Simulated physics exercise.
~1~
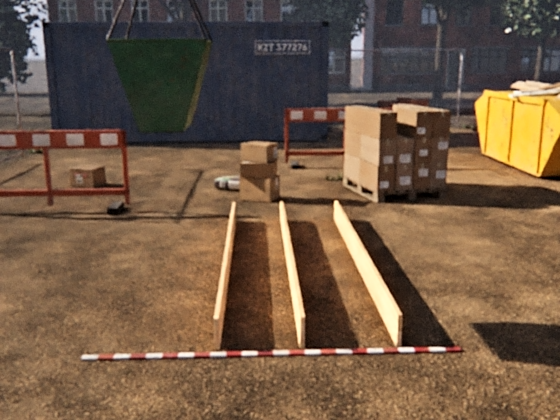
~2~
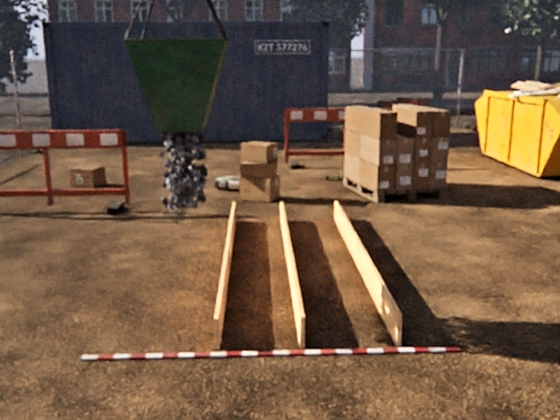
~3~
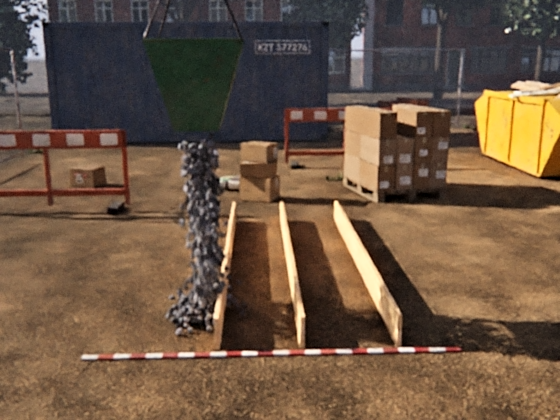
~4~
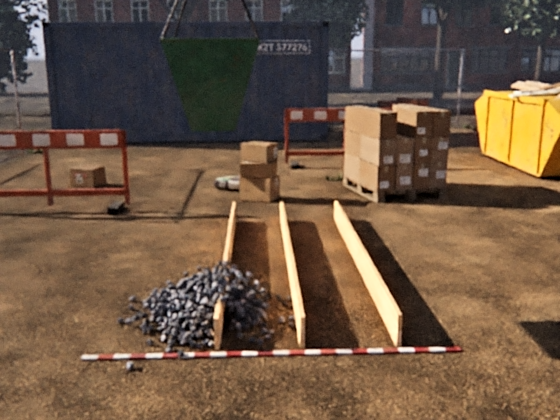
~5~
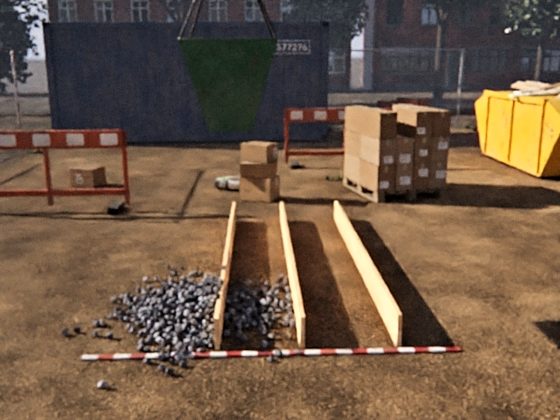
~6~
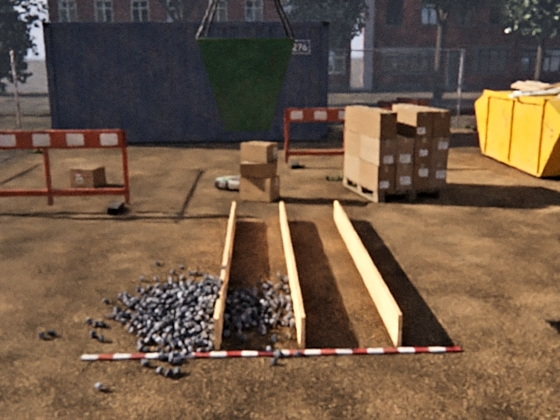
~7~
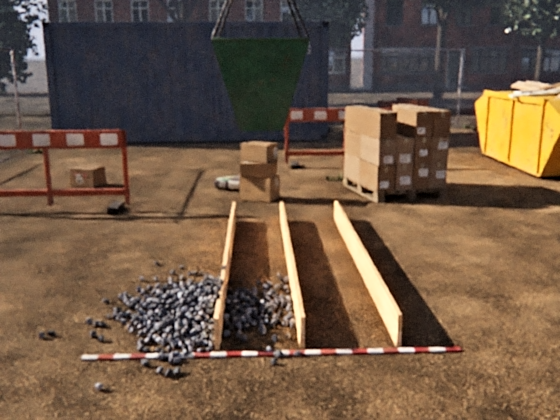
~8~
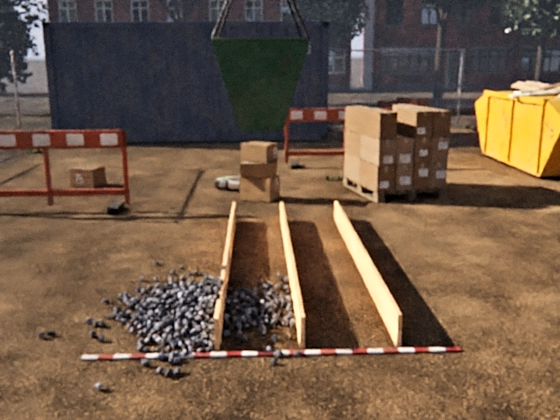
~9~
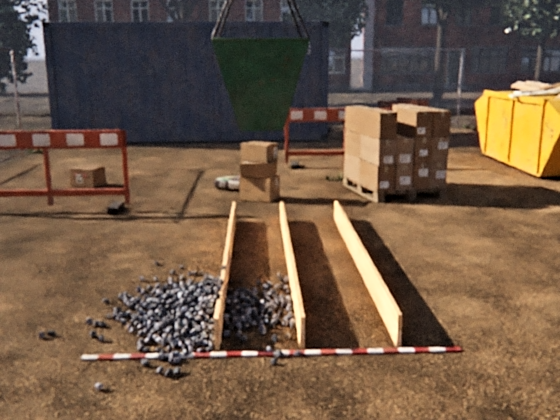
The clip opens on a sunlit building yard, where a green skip hangs on cables before a dark blue container, with three upright wooden boards and a red and white striped pole on the ground. As the skip glides right, grey stones pour from its underside in a dense column. They drop beside the leftmost board and heap up, some landing in the left bay. The heap slumps and spreads, with a few stones scattering onto the dirt. The emptied skip continues right, then stops. Most stones end left of the boards, a smaller share fills part of the left bay, and the right bay stays empty.
